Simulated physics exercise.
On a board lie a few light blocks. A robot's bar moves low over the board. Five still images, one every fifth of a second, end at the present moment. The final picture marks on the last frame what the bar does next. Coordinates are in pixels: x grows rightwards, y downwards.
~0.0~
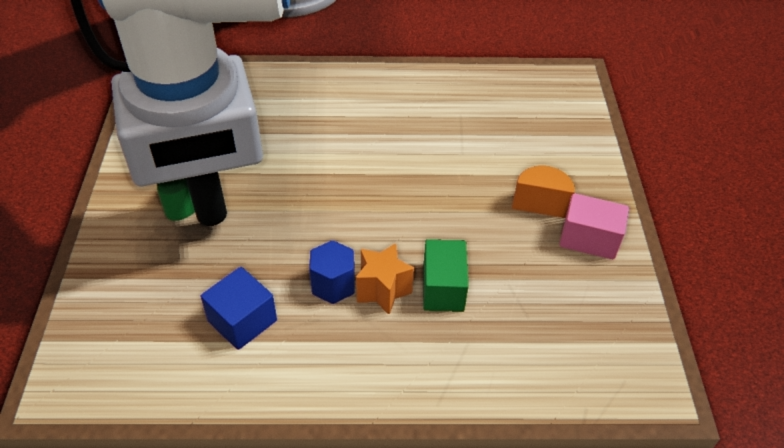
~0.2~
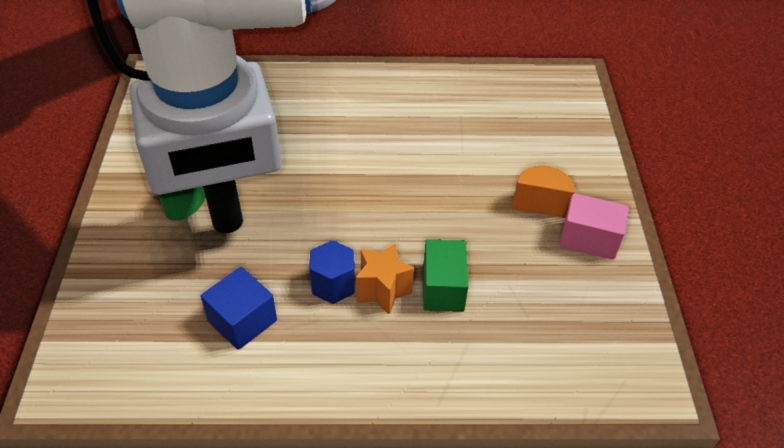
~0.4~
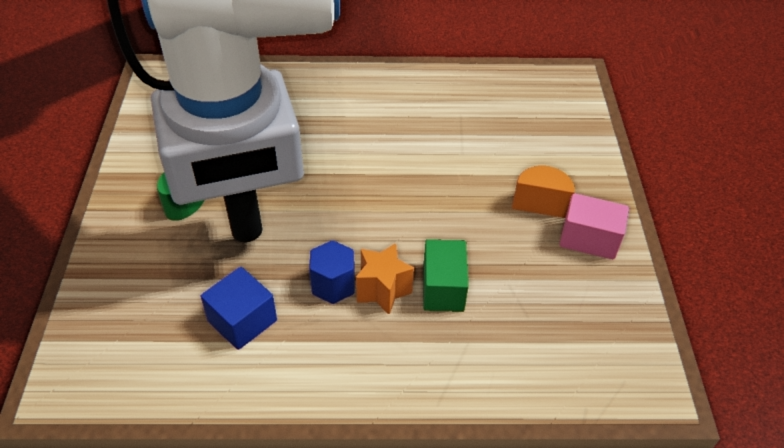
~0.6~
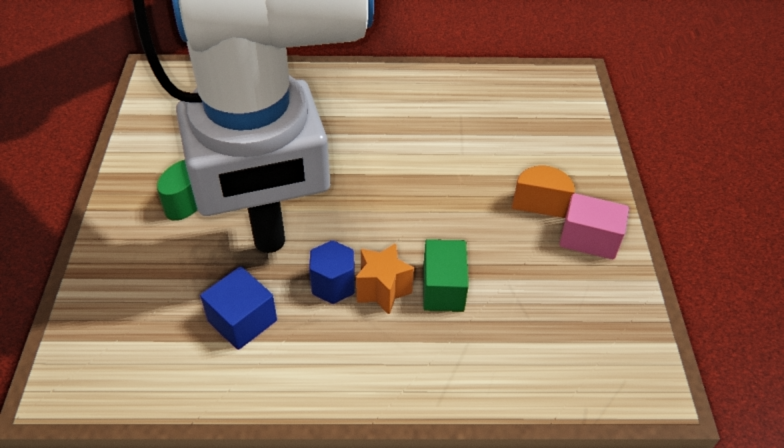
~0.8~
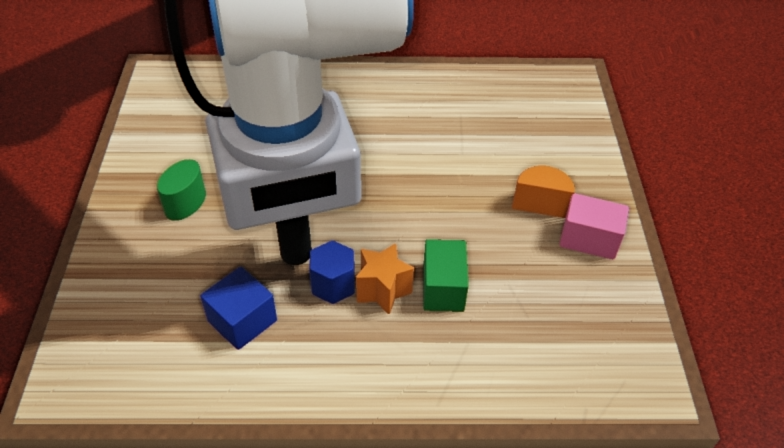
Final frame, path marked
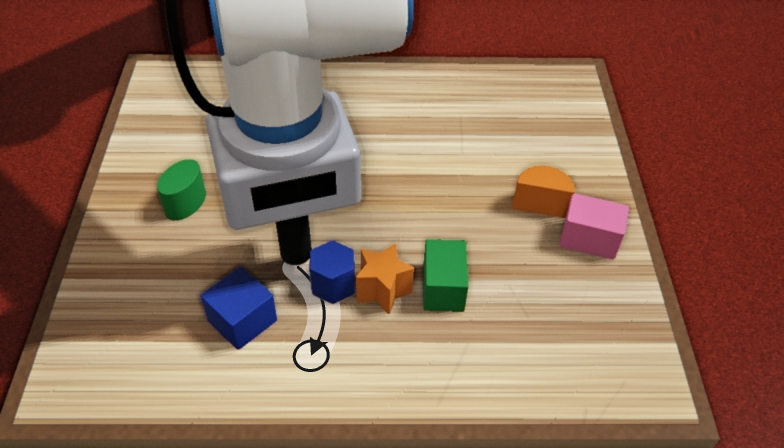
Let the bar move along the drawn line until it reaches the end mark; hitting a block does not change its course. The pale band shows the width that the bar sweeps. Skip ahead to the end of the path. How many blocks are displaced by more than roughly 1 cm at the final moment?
I expect two blocks to be moved by more than 1 cm.
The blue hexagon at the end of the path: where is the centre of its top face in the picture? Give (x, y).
The blue hexagon ends near (363, 291).
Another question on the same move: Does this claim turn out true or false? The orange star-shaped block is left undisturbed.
That statement is not accurate.
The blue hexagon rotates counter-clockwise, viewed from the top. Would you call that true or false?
This is true.
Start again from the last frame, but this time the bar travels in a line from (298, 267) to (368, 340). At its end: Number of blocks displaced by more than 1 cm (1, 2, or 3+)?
It displaces three or more.
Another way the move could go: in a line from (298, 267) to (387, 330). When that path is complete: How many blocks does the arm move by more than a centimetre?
Most likely three or more.
Path on the board, from (298, 267) over (318, 291) and (324, 323) to (311, 356).
The first path, step by step. One third of the way, bar (318, 279); blue hexagon (356, 277), turned 20° anticlockwise; orange star-shaped block (400, 268), turned 20° anticlockwise; green oblong block (451, 262).
Two thirds of the way, bar (322, 310); blue hexagon (363, 291), turned 50° anticlockwise; orange star-shaped block (404, 270), turned 30° anticlockwise; green oblong block (452, 261).
At the end, bar (310, 343); blue square in place; blue hexagon (363, 291), turned 50° anticlockwise; orange star-shaped block (404, 270), turned 30° anticlockwise; green oblong block (452, 261).
